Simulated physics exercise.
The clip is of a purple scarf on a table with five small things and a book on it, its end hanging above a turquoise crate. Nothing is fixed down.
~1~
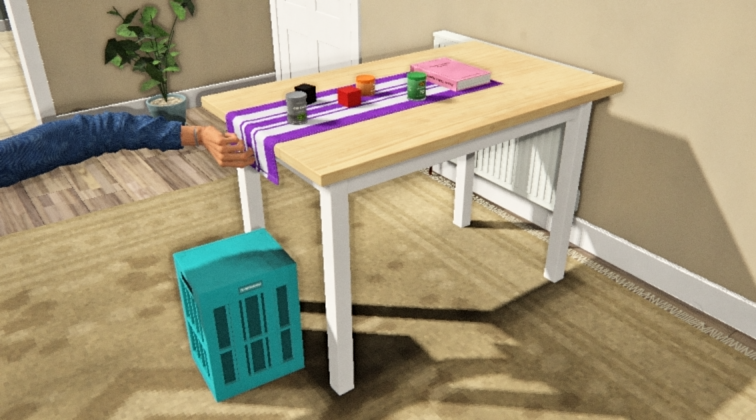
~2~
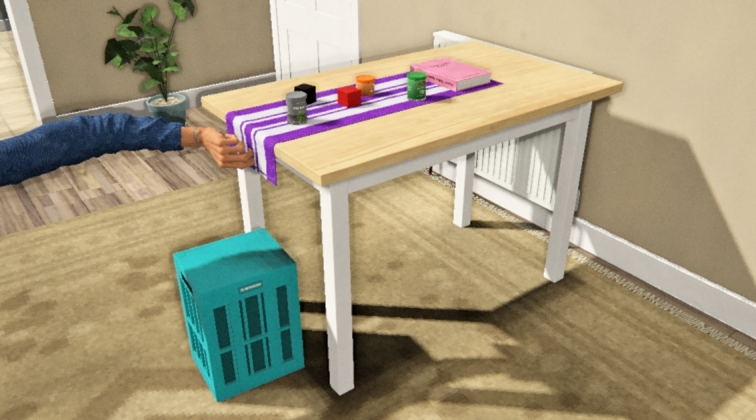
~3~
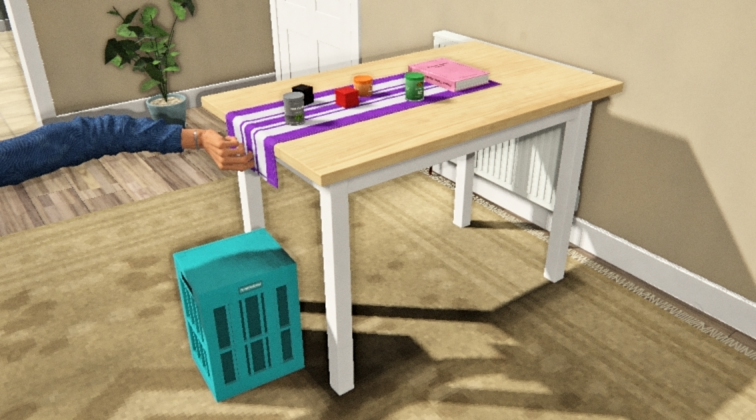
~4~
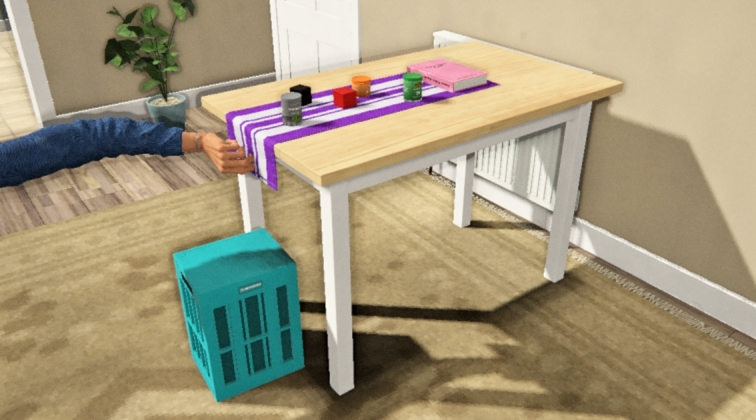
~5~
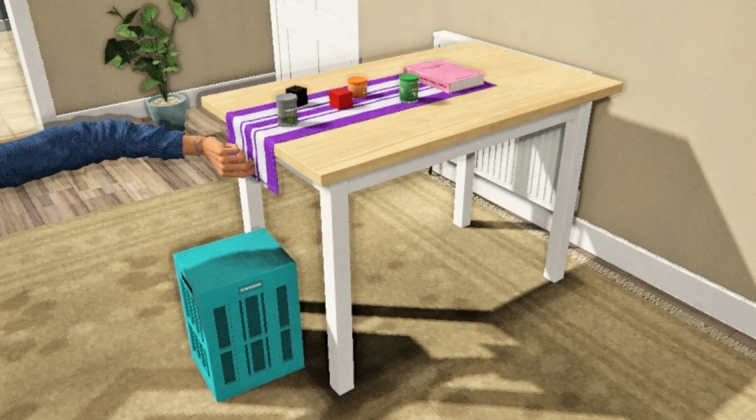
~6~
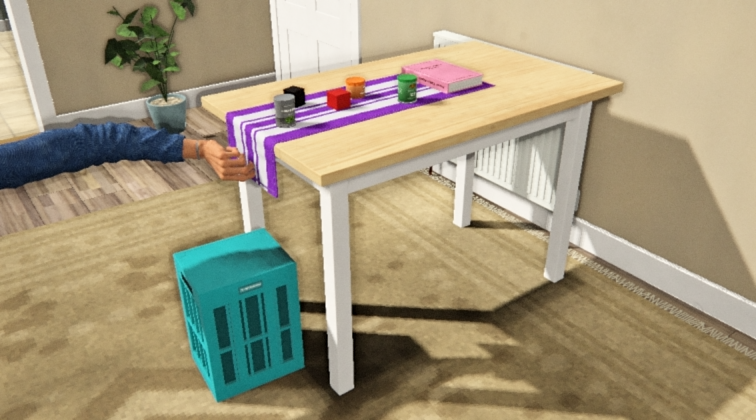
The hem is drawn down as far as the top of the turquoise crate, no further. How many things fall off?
The answer is two.
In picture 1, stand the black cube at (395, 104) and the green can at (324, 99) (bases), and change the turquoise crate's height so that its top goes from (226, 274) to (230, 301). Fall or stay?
The black cube does not fall; the green can drops off.
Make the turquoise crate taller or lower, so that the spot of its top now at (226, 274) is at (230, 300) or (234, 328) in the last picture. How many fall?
Over the edge go 3 and 4.
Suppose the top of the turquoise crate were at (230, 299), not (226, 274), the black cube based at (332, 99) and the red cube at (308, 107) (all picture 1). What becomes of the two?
The black cube is carried off; the red cube is carried off.
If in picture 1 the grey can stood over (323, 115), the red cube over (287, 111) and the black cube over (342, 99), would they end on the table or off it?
The grey can comes down, the red cube drops off, the black cube does not fall.
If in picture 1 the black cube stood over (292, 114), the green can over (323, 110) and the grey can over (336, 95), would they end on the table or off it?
The black cube drops off, the green can is carried off, the grey can remains up.
A little later, hem near (257, 220); grey can gone.
Next, hem on the crate; grey can and black cube gone.
When it is over, hem on the crate; grey can and black cube gone. Over the edge go two.
